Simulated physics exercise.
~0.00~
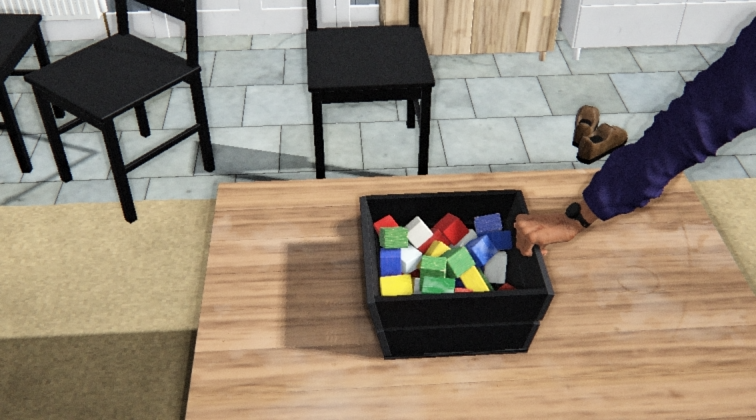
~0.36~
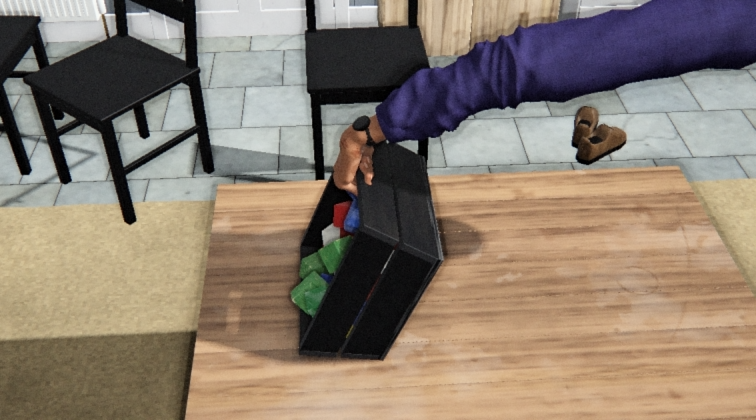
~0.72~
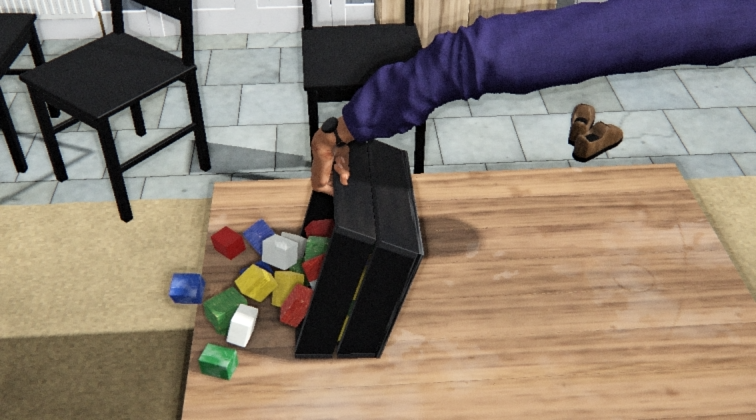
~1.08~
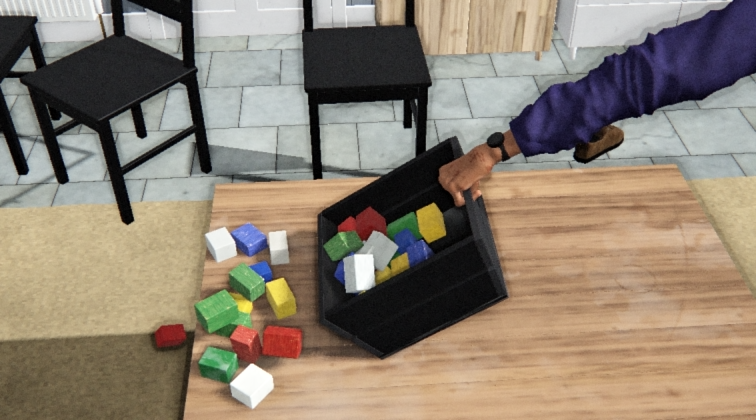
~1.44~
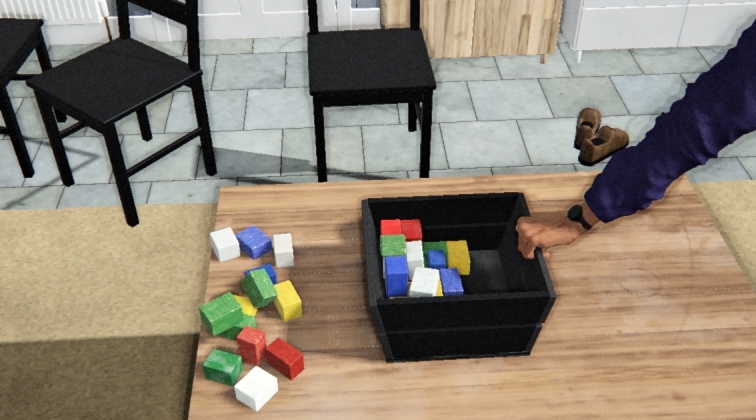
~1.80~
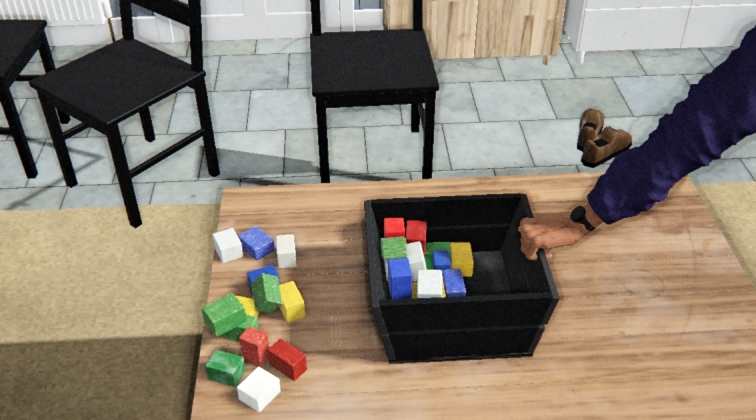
Black basket of colourful toy bricks tipped left by a hand, spilling some onto the table, then set upright partly full.
